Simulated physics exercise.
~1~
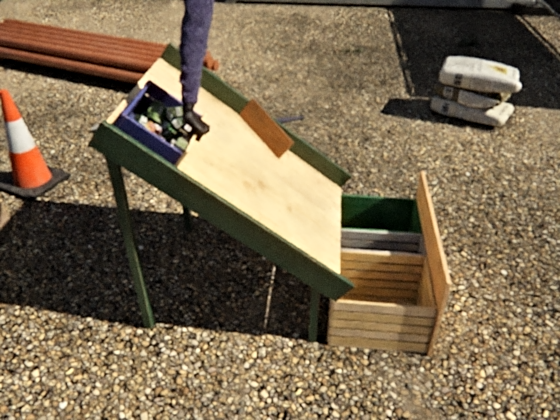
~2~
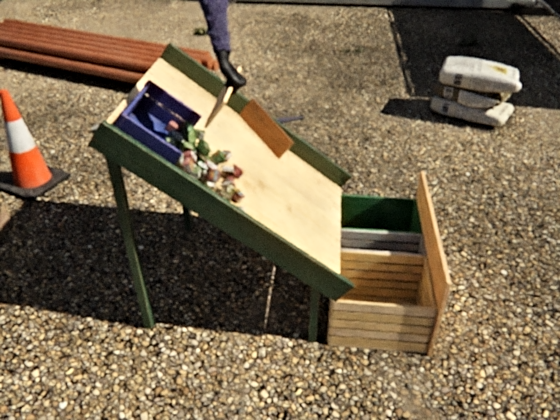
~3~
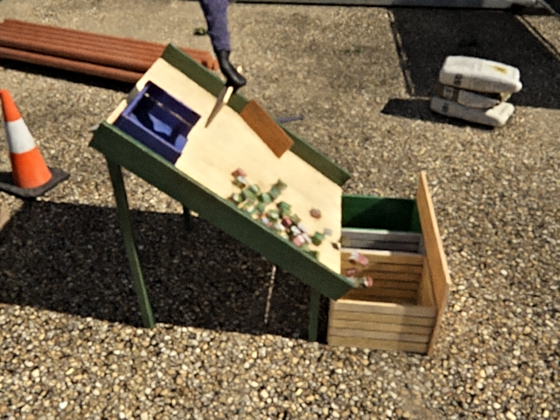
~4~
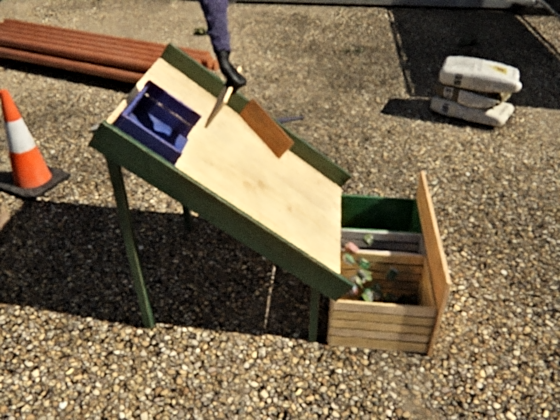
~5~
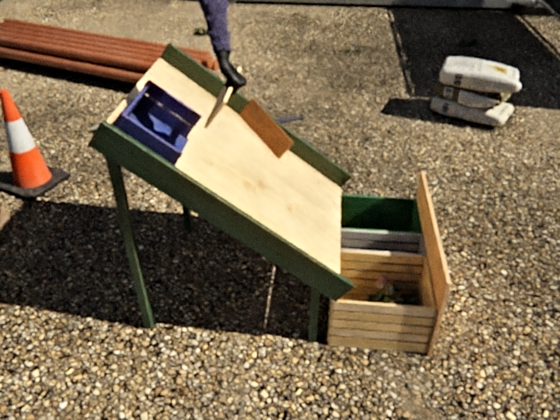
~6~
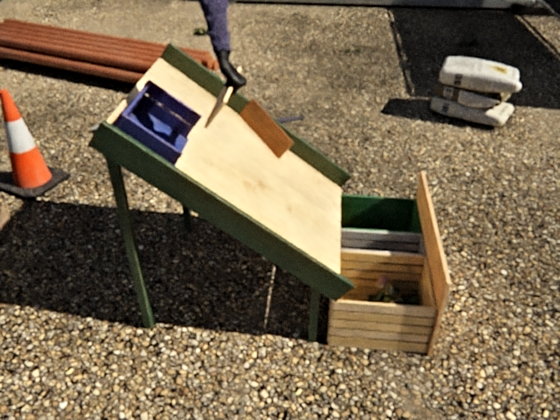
Small red, green and pale cartons sit in a blue pen at the top left of a sloping, green-edged wooden table, seen from above on sunlit gravel. An orange cone and brown pipes lie to the left, pale sacks at upper right, and green, white and wooden bins line the low edge. A dark-gloved hand pulls the pen's gate up and away to the right. The cartons spill out, tumble down the board past a brown angled strip, and drop off the low edge. Nearly all settle in the nearest, wooden bin, leaving pen and slope empty.
